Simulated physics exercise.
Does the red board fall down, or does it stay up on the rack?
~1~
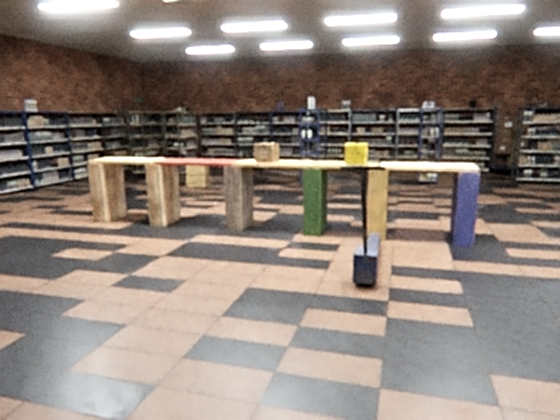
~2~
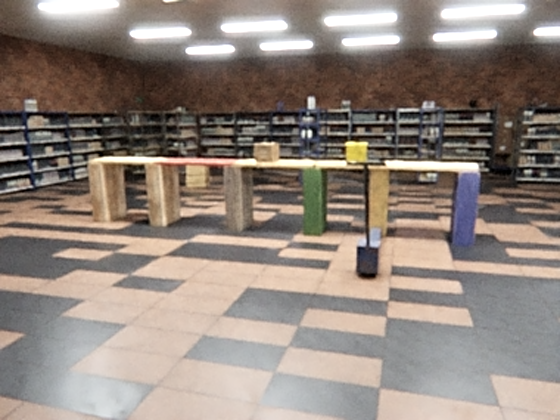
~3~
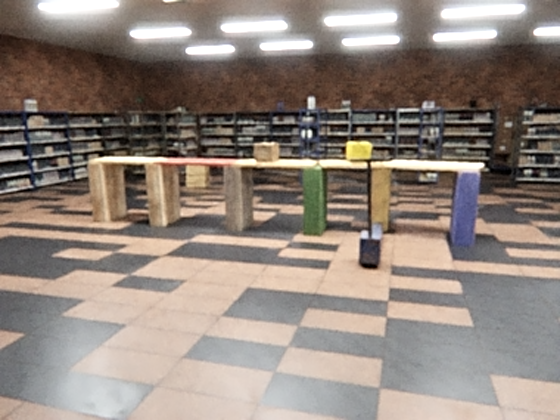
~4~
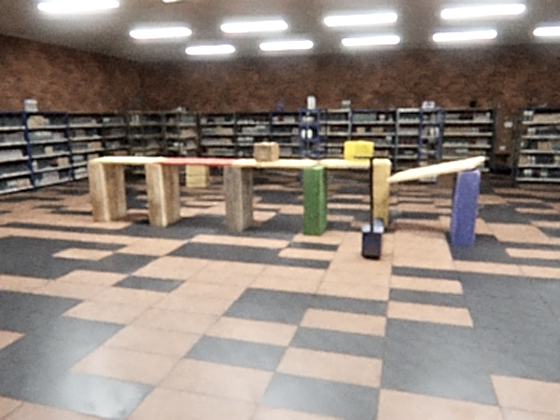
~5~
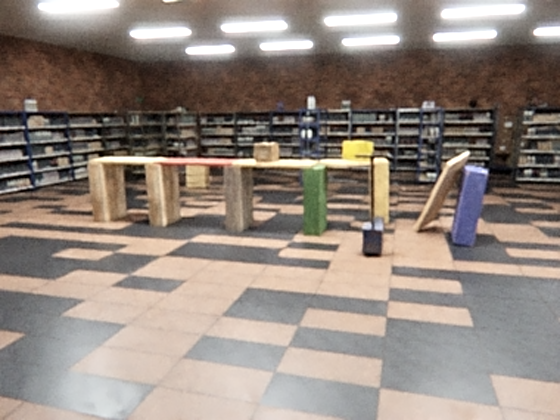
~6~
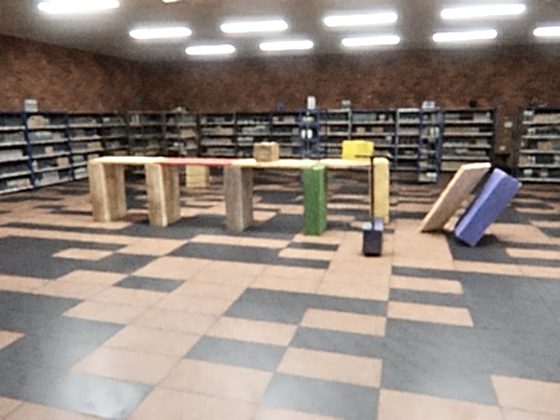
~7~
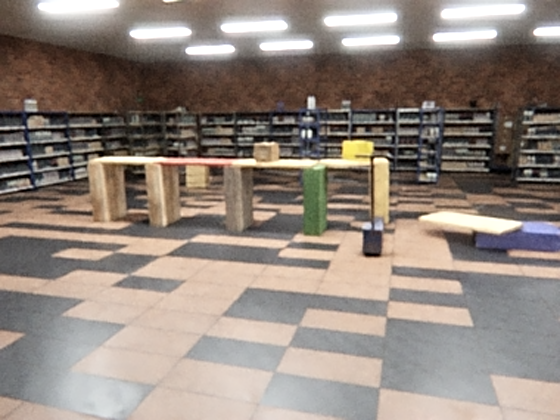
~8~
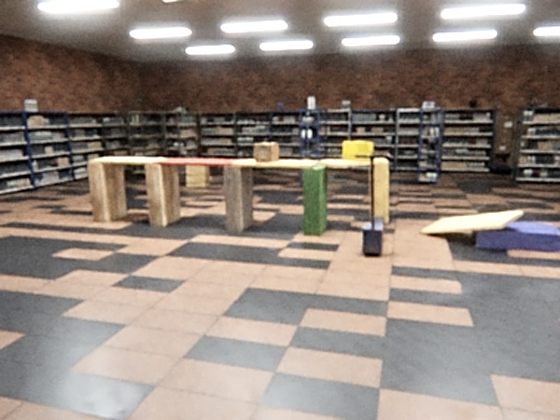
The red board stays up on the rack, resting in its place while the right-hand end comes down.
